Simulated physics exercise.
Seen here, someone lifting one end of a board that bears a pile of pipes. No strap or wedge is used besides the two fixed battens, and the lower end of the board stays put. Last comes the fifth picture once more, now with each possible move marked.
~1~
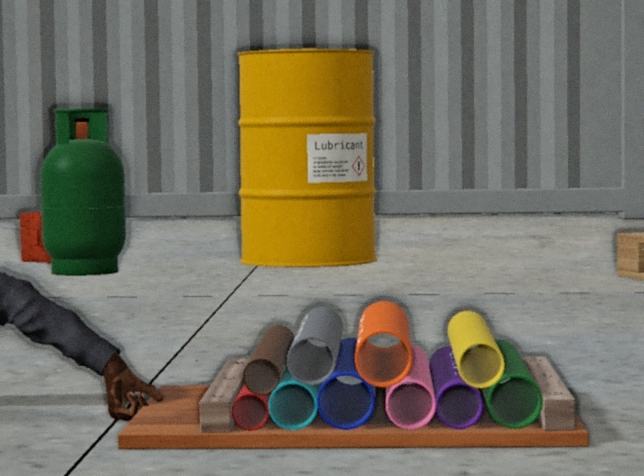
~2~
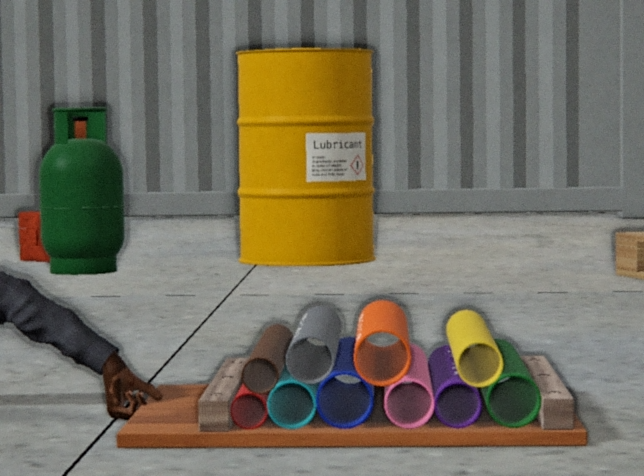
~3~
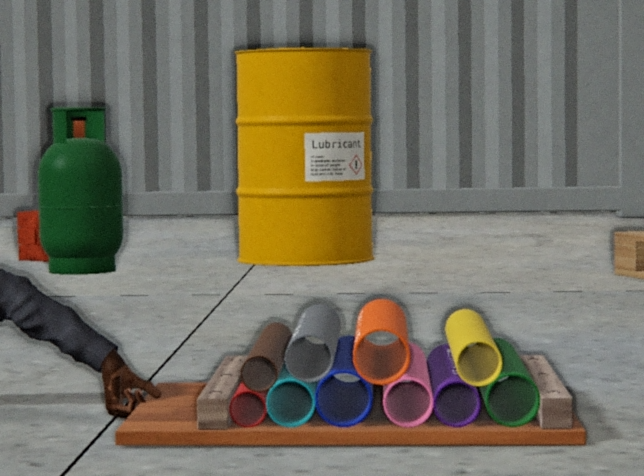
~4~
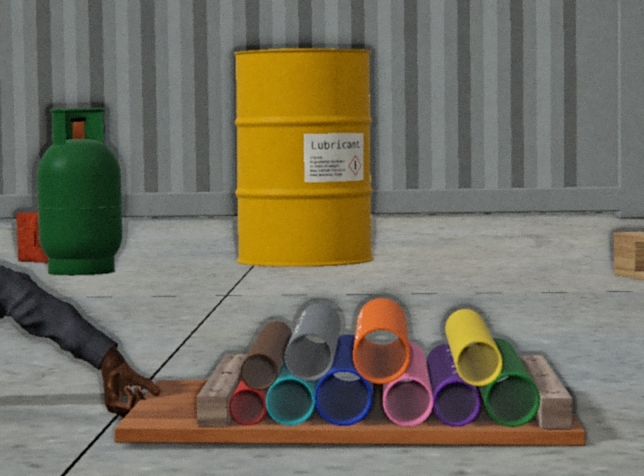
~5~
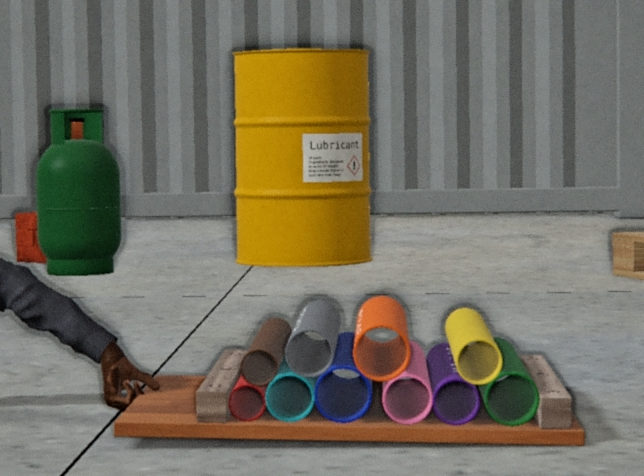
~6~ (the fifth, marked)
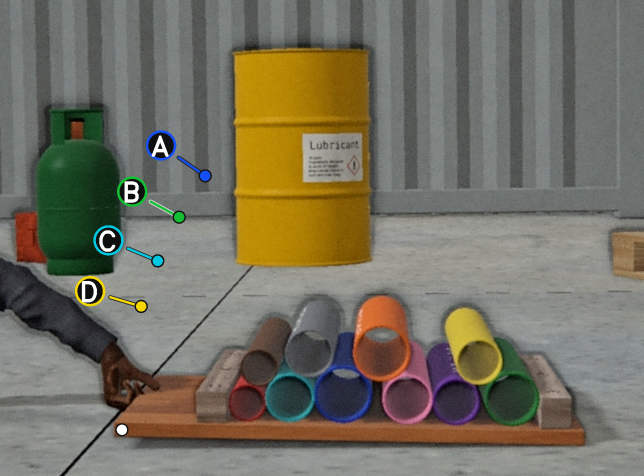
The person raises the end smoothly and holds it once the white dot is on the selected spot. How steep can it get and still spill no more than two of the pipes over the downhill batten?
Mark A is as high as it can go.
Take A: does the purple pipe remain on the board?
Yes, with A.
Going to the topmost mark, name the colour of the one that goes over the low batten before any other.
The yellow one.
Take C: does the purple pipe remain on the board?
Yes.
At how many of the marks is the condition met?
The number is four.
On the copy, A at (205, 176); B at (179, 217); C at (158, 261); D at (141, 306); the white dot at (122, 430).
On A. First, board at 20°.
Then, board at 35°.
Finally, board at 35°, two over the low batten (yellow, orange).
By contrast, B none over the low batten; C none over the low batten; D none over the low batten.
